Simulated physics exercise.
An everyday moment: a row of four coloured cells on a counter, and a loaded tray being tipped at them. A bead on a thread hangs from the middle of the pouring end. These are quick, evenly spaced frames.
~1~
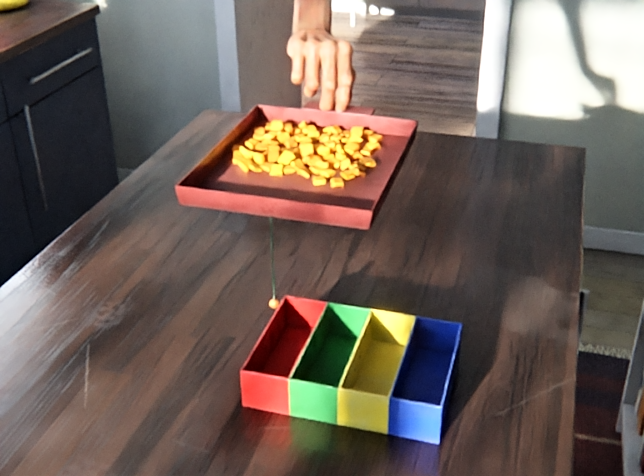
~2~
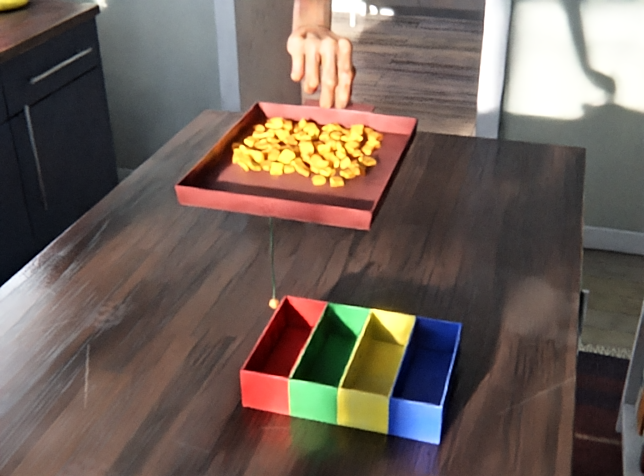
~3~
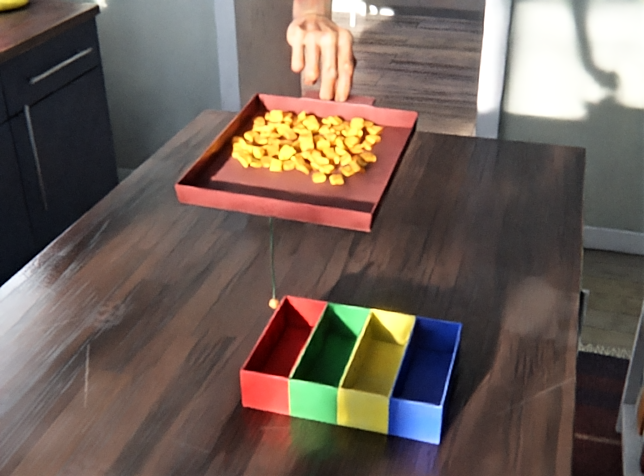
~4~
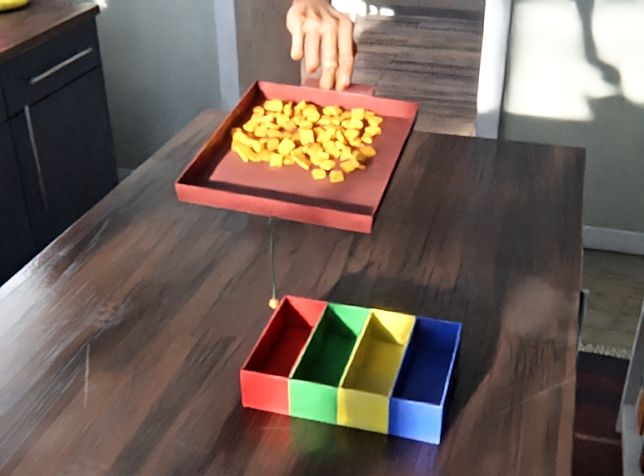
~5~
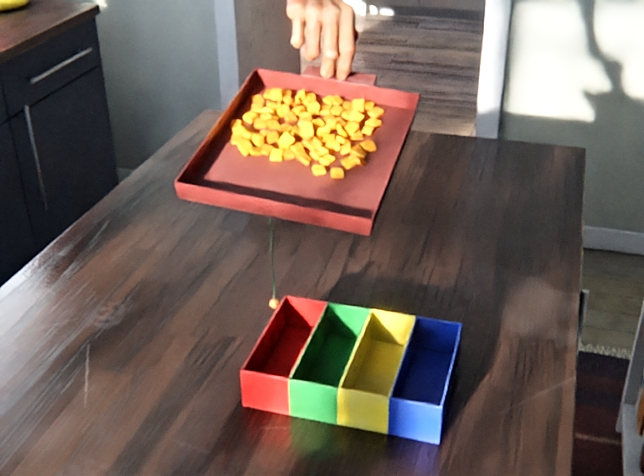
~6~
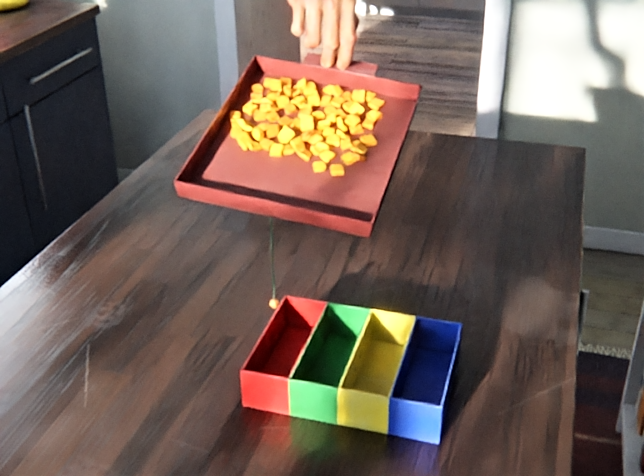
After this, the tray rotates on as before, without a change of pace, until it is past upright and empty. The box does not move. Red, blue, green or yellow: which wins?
Most goes to the green cell.
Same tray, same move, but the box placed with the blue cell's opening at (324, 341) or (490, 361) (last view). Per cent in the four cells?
Roughly 70 per cent, and 60 per cent.
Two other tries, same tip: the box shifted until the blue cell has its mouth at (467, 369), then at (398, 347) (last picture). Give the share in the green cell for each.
About 30 and 30 per cent.
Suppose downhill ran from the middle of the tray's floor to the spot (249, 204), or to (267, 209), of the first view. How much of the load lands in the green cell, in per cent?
Roughly 0 per cent, and 10 per cent.
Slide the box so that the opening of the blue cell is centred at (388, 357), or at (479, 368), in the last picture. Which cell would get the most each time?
The first try: The cell in yellow. The second: The red cell.
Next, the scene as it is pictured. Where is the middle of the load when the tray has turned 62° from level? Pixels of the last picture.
Close to (321, 214).
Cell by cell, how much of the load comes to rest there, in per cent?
About: Red cell 20, green cell 50, yellow cell 20, blue cell 0 per cent.
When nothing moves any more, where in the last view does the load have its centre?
Around (329, 369).
Shortly afterwards, tray tipped steeply; all but a few on the tray; a little falling or outside the box.
Next, tray tipped past a quarter turn; the bulk on the tray; a little in the green cell; a little in the red cell; only a few in the yellow cell.
Some moments later, tray tipped past a quarter turn; near half in the green cell; near a quarter in the red cell; near a quarter in the yellow cell; a little falling or outside the box.
In the end, tray tipped past a quarter turn; near half in the green cell; near a quarter in the red cell; near a quarter in the yellow cell; none at all in the blue cell; a little outside the box.
